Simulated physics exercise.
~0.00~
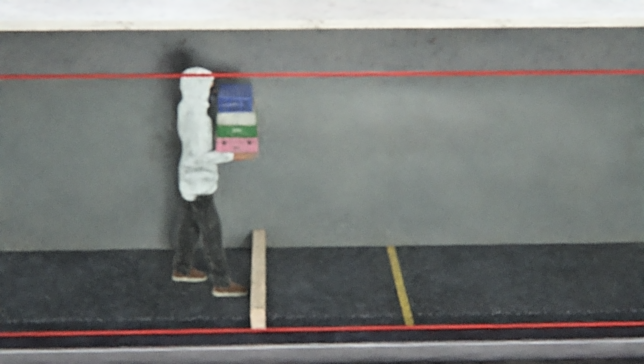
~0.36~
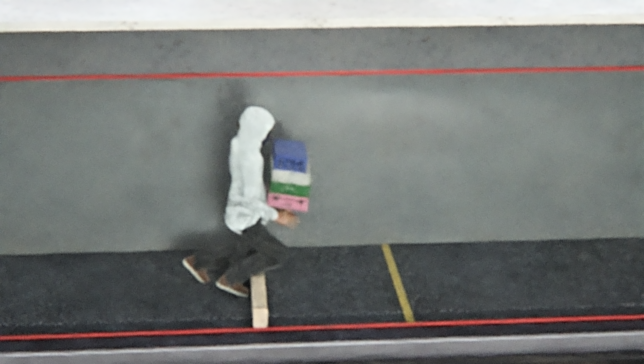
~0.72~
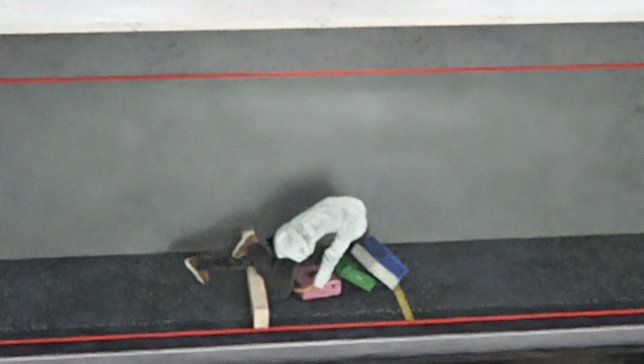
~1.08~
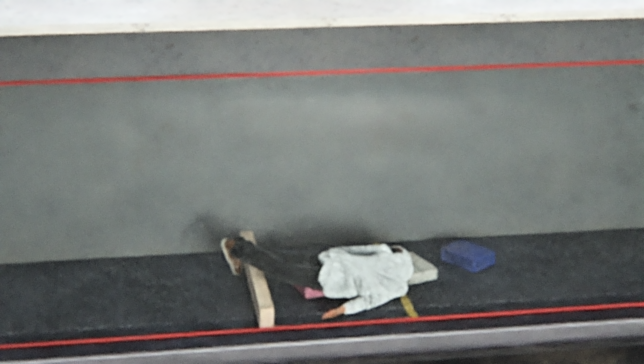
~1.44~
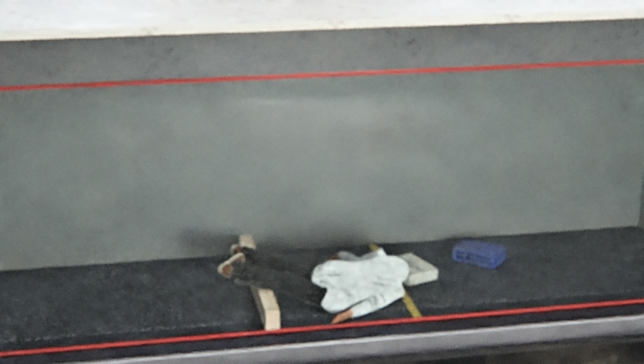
A figure in a white hooded top and dark trousers stands at the left of a dark floor before a grey wall, seen from the side and slightly above, hugging a stack of blue, white, green and pink boxes. A pale low rail lies at the feet, with a yellow line to its right. The figure pitches forward over the rail, still holding the stack, then dives headfirst as the boxes spill rightward. The body flattens face down, feet by the rail, hiding the green and finally the pink box. The white box rests just past the line, the blue one farther right.
